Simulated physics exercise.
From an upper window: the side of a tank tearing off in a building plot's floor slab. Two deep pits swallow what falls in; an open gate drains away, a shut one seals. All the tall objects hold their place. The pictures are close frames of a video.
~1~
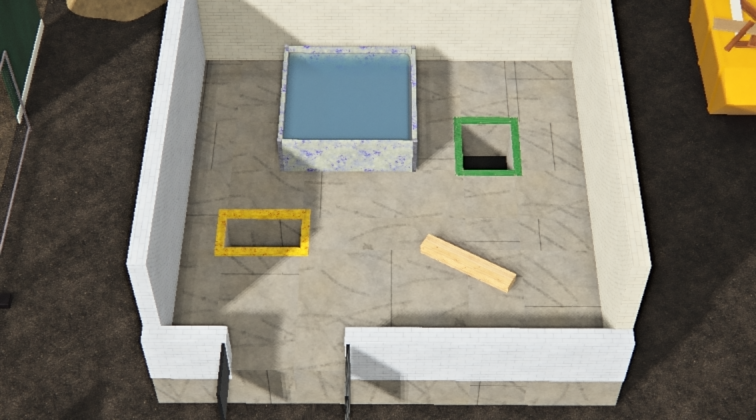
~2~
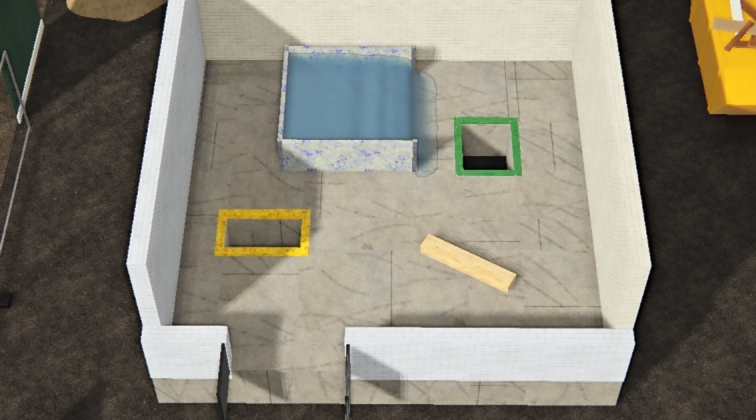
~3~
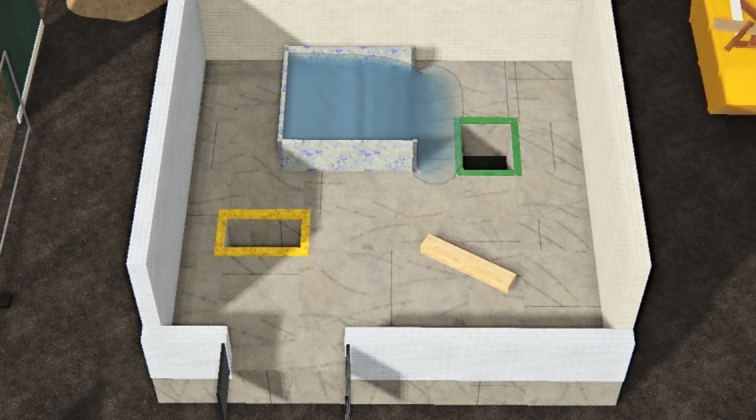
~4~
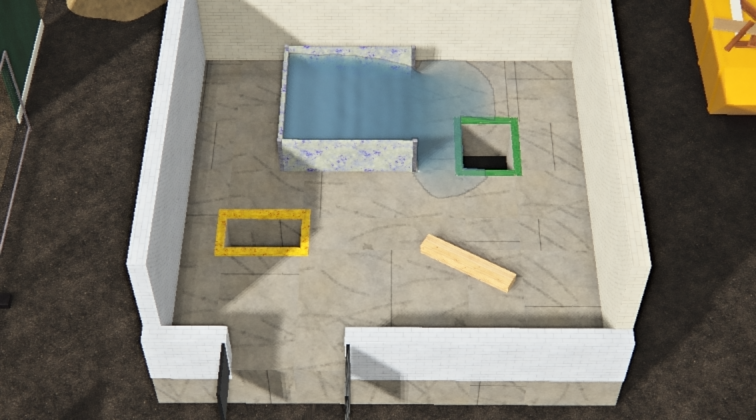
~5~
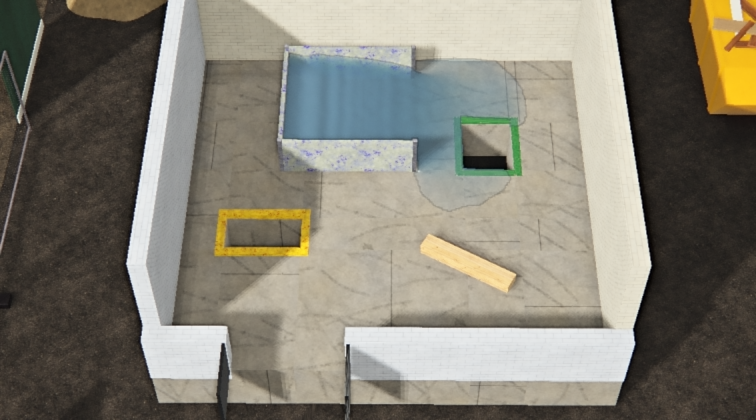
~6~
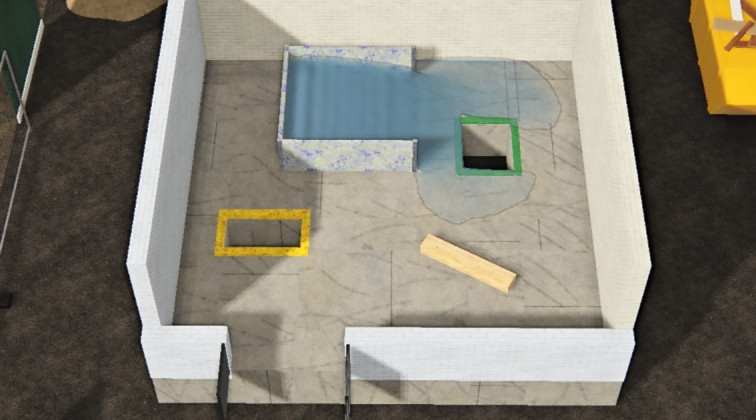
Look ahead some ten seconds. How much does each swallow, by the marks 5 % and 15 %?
The gate takes less than 5 %; the green pit takes more than 15 %; the yellow pit takes less than 5 %.
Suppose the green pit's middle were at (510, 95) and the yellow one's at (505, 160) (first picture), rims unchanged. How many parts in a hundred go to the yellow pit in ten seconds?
Roughly, in per cent: Yellow 20.
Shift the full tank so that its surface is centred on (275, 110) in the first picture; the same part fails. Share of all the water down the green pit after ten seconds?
Parts in a hundred: Green 45.
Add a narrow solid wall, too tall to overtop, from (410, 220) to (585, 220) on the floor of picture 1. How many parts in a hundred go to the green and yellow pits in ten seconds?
Per cent: Green 60, yellow 0.
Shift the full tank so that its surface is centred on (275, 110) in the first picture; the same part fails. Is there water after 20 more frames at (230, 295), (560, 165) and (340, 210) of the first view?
As listed: Not flooded, wet, dry.
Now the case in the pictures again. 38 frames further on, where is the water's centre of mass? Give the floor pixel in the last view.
Roughly at (457, 188).
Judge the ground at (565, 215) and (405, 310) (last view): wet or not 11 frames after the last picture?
One after the other: Covered, not flooded.
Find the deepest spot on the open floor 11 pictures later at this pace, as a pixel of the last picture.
At about (561, 69).
A moment on, water covers 25 % of the floor; the gate 0 %, the green pit 16 %, the yellow pit 0 %.
Next, water covers 30 % of the floor; the gate 0 %, the green pit 27 %, the yellow pit 0 %.
Then, water covers 40 % of the floor; the gate 0 %, the green pit 37 %, the yellow pit 0 %.
Later, water covers 65 % of the floor; the gate 0 %, the green pit 48 %, the yellow pit 0 %.
In the end, water covers 90 % of the floor; the gate 1 %, the green pit 55 %, the yellow pit 0 %.
